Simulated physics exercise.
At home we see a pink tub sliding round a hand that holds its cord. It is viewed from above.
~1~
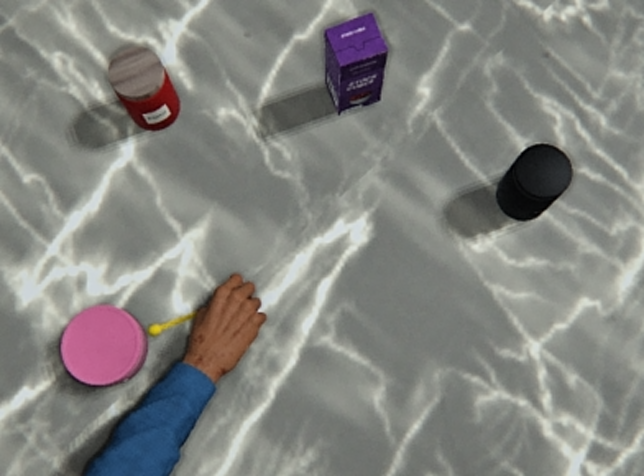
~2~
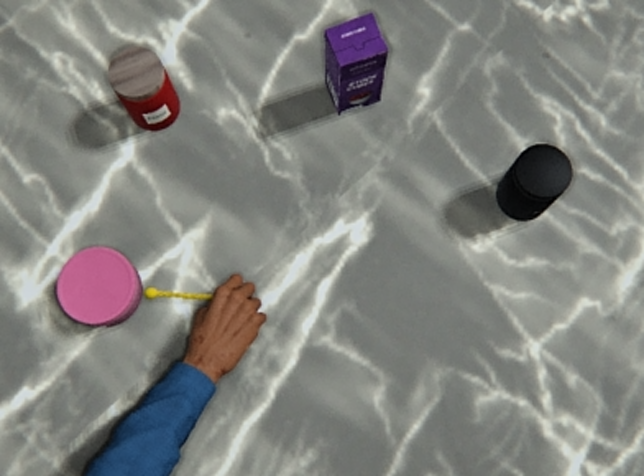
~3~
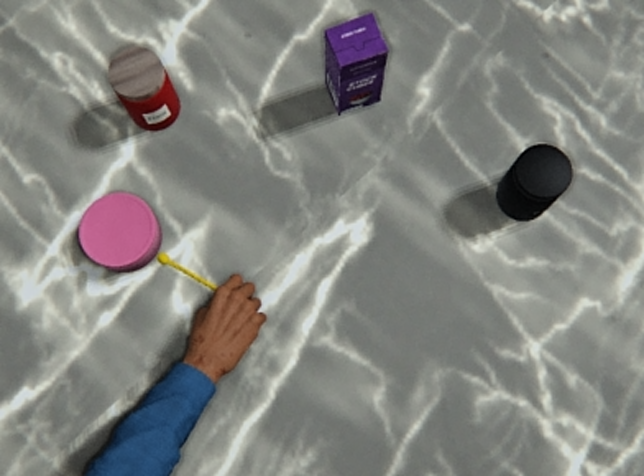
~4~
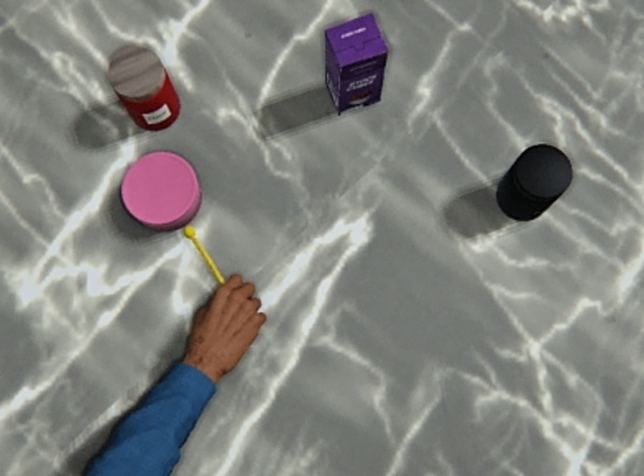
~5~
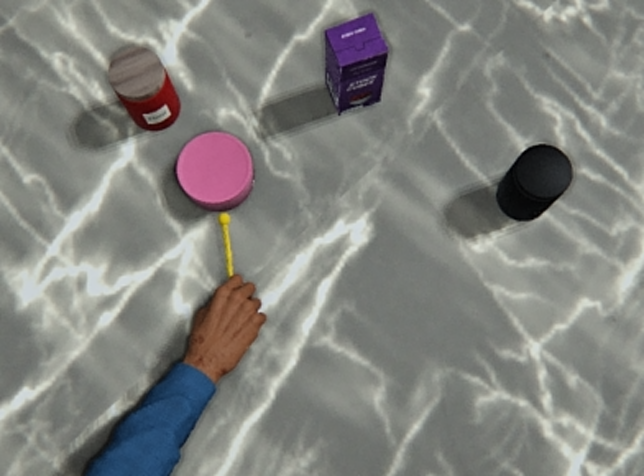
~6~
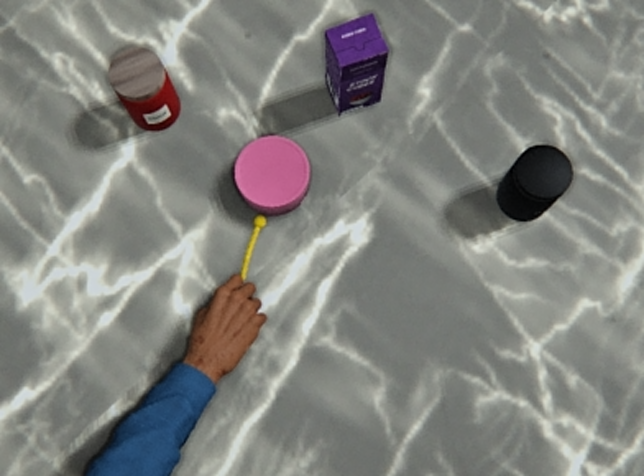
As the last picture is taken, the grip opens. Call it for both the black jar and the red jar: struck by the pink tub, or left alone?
Black jar: Left alone; red jar: Left alone.
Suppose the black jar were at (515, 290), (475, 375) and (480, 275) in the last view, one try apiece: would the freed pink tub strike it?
Hit / clear / hit.
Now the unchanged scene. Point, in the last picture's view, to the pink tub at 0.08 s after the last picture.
At that time it is at about pixel (374, 223).
Then, 0.08 s later than the last view, tub near (374, 223).
Then, 0.20 s later than the last view, tub near (512, 288).
Finally, tub off the table. The black jar stays untouched and the red jar remains clear.
